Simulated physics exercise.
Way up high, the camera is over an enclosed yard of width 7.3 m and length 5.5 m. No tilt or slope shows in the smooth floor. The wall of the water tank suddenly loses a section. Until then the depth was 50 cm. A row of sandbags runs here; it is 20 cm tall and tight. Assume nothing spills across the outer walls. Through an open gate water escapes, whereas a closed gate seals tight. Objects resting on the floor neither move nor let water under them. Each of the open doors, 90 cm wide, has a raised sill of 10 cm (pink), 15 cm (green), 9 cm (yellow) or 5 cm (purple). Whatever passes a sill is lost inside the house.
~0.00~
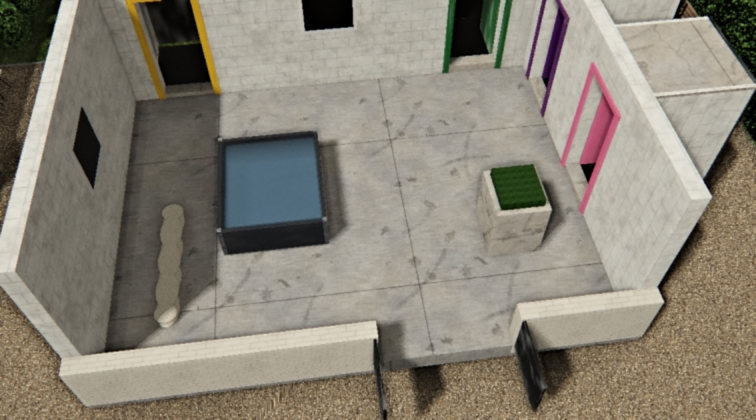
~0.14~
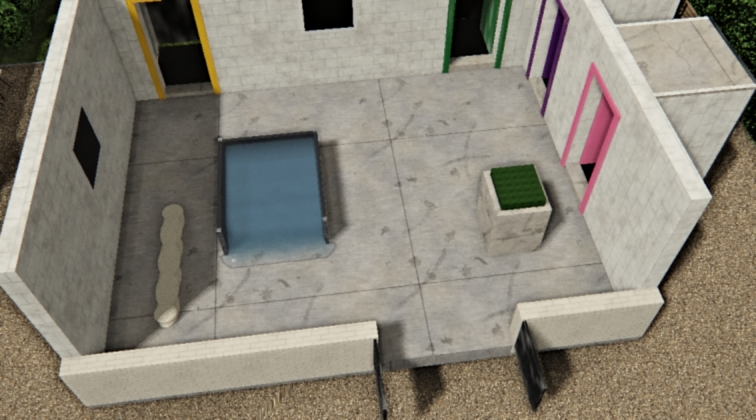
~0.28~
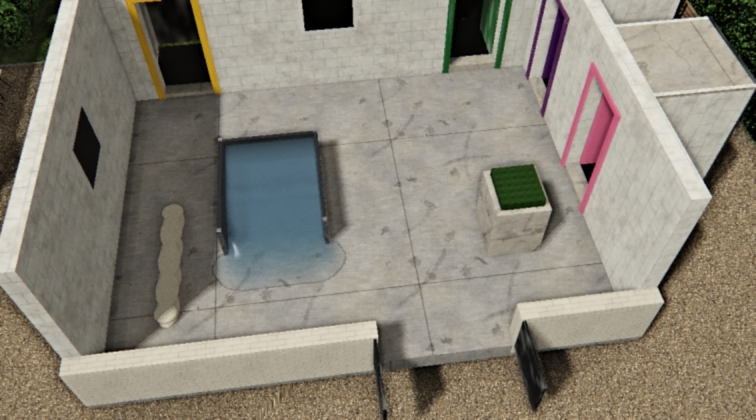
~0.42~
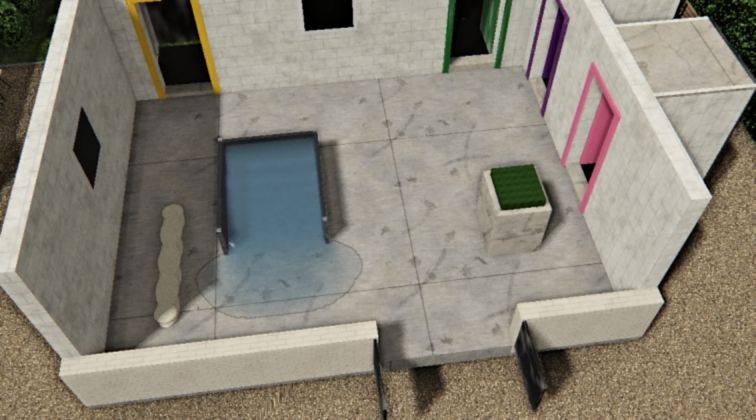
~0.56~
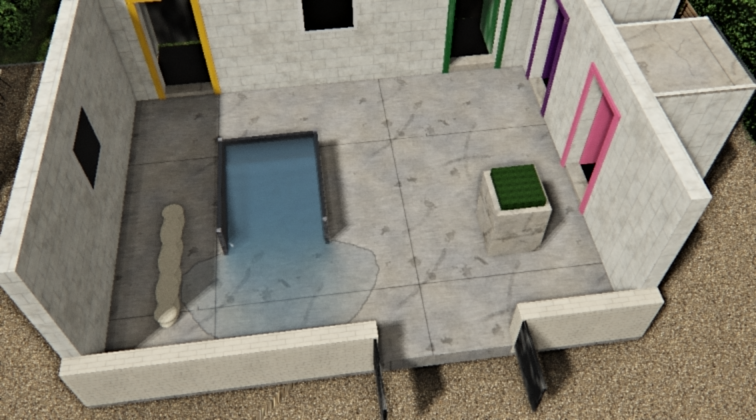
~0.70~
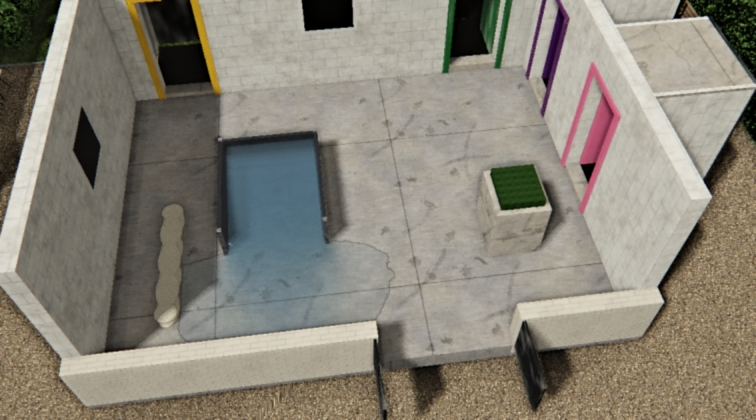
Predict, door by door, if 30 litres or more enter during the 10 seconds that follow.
At the end, my guess is the pink door lets through less than the limit; my guess is the green door lets through less than the limit; my guess is the yellow door lets through less than the limit; my guess is the purple door lets through less than the limit.
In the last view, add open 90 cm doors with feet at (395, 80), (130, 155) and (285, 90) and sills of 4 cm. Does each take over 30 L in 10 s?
First doorway falls short, second falls short, third falls short.
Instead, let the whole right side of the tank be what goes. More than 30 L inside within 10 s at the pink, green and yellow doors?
Pink door surpasses it, green door doesn't reach it, yellow door doesn't reach it.
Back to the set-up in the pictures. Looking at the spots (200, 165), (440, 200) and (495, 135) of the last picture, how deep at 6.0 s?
Around 3 cm, 3 cm and 1 cm, in the order given.
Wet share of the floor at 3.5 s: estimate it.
Around 40 per cent.
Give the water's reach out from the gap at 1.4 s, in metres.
That's near 2.8 m in a straight line.
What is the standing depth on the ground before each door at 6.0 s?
Depths: Pink door 3 cm, green door 0 cm, yellow door 10 cm, purple door 0 cm.
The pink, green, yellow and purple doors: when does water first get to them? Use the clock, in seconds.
Pink: 4.5 s; green: 8.5 s; yellow: 4.5 s; purple: 7.0 s.
After 1.4 s water covers 15 % of the floor and is deepest (30 cm) near (276, 358); pink door not reached, green door not reached, yellow door not reached, purple door not reached.
After 2.2 s water covers 20 % of the floor and is deepest (30 cm) near (102, 379); pink door not reached, green door not reached, yellow door not reached, purple door not reached.
After 3.5 s water covers 40 % of the floor and is deepest (22 cm) near (116, 378); pink door not reached, green door not reached, yellow door not reached, purple door not reached.
After 6.0 s water covers 60 % of the floor and is deepest (13 cm) near (136, 112); pink door 3 cm at the sill, 0 L in, green door not reached, yellow door 10 cm at the sill, 1 L in, purple door not reached.
After 10.0 s water covers 90 % of the floor and is deepest (6 cm) near (132, 141); pink door 2 cm at the sill, 0 L in, green door 5 cm at the sill, 0 L in, yellow door 6 cm at the sill, 4 L in, purple door 2 cm at the sill, 0 L in.
